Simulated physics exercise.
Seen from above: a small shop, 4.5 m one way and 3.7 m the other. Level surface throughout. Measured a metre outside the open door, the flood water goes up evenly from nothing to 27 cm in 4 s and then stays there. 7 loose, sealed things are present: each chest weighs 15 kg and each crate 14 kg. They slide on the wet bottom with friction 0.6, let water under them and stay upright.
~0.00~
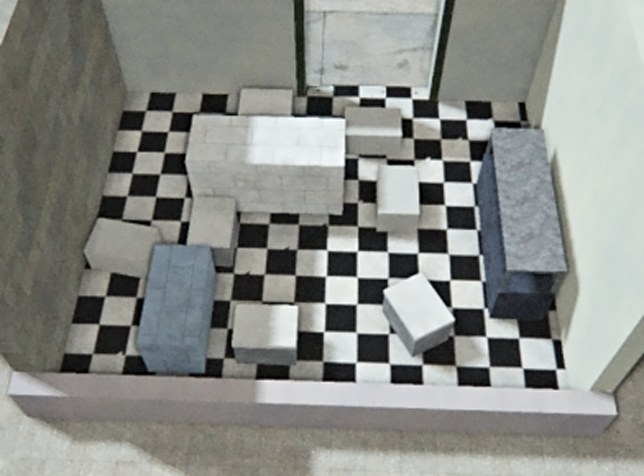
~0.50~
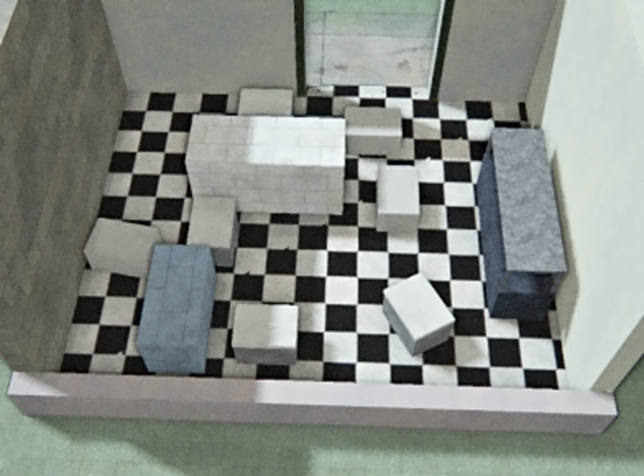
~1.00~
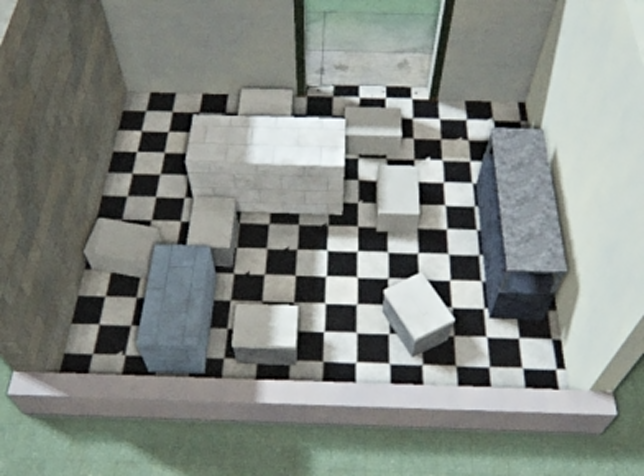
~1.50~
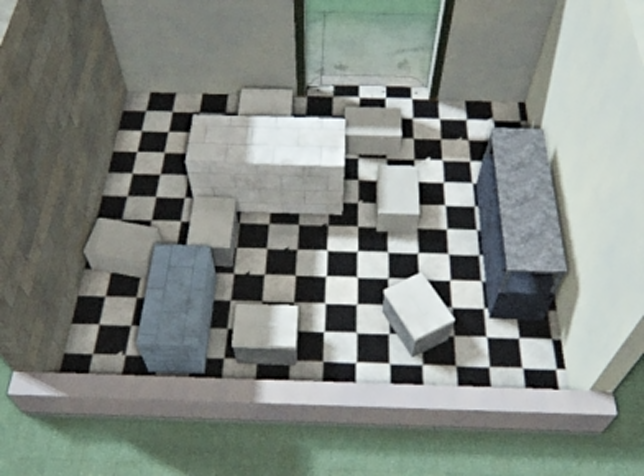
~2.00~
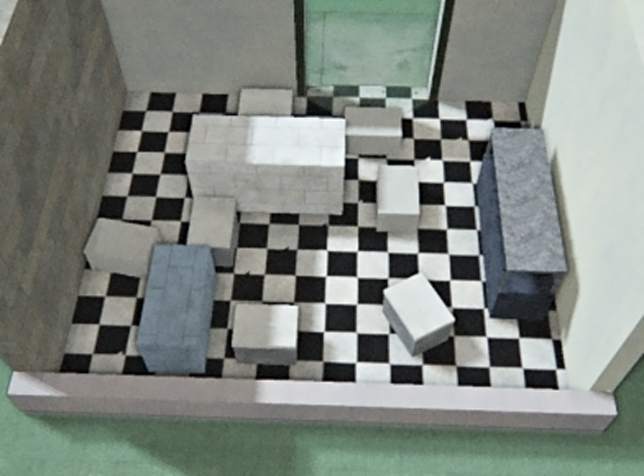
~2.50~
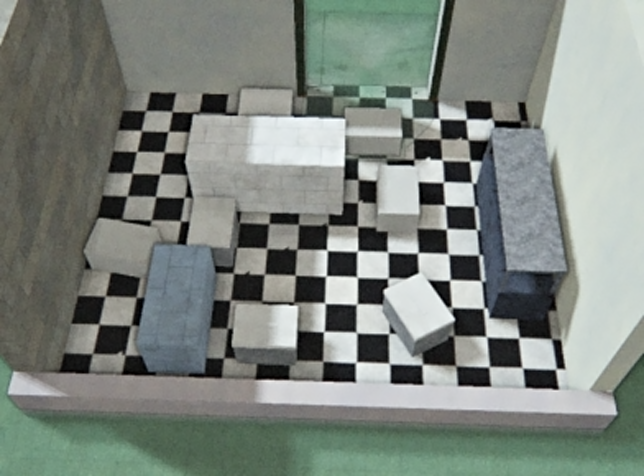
In a small shop with a checkered floor, green water spread over the ground outside, then crept in through the open doorway at the back, while the blocks and counters inside stayed still.
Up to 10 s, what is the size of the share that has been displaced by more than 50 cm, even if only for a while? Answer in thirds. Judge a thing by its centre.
Two thirds or more.
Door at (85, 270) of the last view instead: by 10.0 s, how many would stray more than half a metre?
Then the count would be 4.
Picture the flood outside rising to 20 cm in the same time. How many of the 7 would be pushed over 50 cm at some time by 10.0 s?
Count under that change: 4.
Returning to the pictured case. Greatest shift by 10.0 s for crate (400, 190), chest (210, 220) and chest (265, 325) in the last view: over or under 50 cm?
Taking them in turn, the first is beyond the limit, the second within the limit and the third beyond the limit.
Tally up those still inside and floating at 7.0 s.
I get 4.
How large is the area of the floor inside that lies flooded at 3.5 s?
That flooded area is roughly 3.0 m2.
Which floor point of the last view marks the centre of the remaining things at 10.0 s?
Mean position approx. (232, 258).
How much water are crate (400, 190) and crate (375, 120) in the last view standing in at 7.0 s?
Depth approx. 10 cm / 6 cm.
After 3.5 s 0 of 7 are over 50 cm from their spots; 0 afloat.
After 4.5 s 1 of 7 are over 50 cm from their spots; 1 afloat.
After 7.0 s 3 of 7 are over 50 cm from their spots; 4 afloat.
After 10.0 s 6 of 7 are over 50 cm from their spots, and 6 have been at some point; 7 afloat.
